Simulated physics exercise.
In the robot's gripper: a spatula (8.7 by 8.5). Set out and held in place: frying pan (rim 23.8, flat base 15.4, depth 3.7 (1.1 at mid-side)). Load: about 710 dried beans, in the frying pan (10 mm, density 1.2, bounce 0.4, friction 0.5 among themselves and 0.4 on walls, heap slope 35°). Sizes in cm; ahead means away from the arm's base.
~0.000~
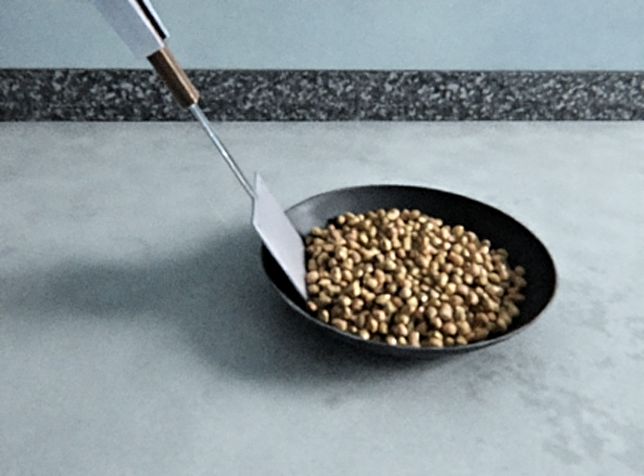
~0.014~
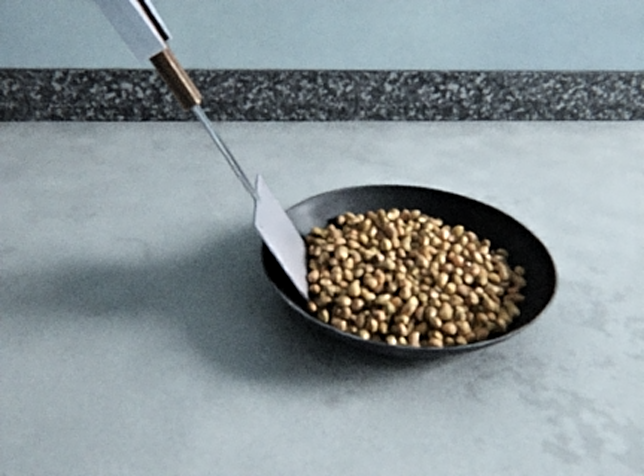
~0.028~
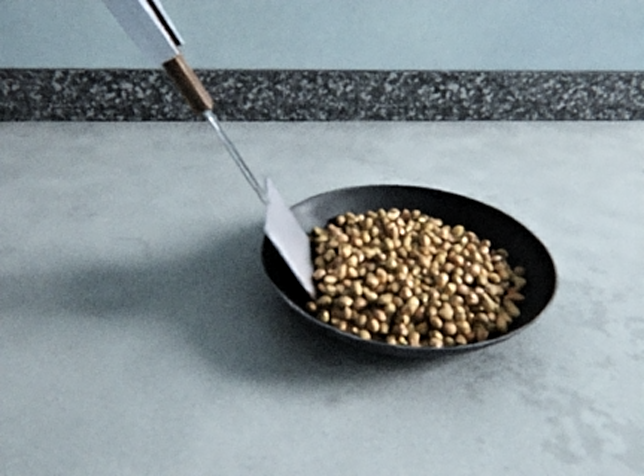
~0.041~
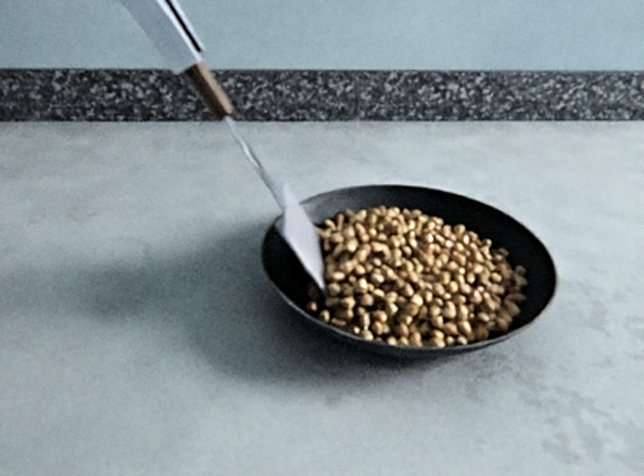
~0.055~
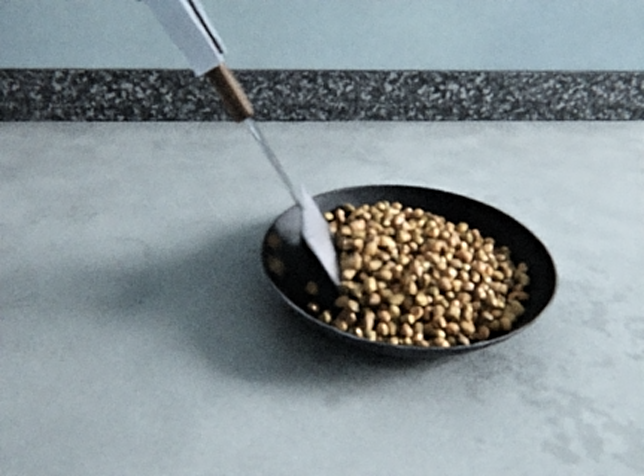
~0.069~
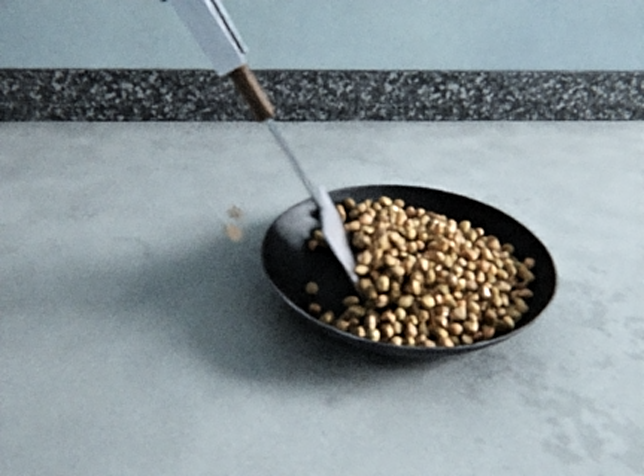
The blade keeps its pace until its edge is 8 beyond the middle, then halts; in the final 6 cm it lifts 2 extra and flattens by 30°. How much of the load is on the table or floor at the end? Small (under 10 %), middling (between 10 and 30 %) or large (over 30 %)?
Share on the table or floor: Large (over 30 %).
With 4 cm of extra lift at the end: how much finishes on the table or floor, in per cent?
Some 30 per cent.
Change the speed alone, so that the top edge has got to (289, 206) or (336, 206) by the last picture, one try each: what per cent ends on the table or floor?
About 25 and 40 per cent.
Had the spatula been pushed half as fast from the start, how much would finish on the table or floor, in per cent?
Then about 25 per cent.
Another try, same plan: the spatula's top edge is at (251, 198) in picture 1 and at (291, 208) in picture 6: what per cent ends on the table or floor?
About 30 per cent.
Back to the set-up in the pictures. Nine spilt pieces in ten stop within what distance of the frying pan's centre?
About 30 cm.
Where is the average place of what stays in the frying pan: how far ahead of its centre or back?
Roughly 3.0 cm ahead.
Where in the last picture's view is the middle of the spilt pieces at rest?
Around (625, 279).
After 0.10 s, sloping 61°, highest piece 15 above the table; 704 in the frying pan, 2 on the blade or in flight.
After 0.14 s, sloping 51°, highest piece 20 above the table; 701 in the frying pan, 5 on the blade or in flight.
After 0.35 s, sloping 31°, highest piece 29 above the table; 440 in the frying pan, 237 on the table or floor, 29 on the blade or in flight.
After 1.40 s, sloping 31°, highest piece 4 above the table; 439 in the frying pan, 267 on the table or floor.
At rest, 439 in the frying pan, 267 on the table or floor. That is 38 % on the table or floor.
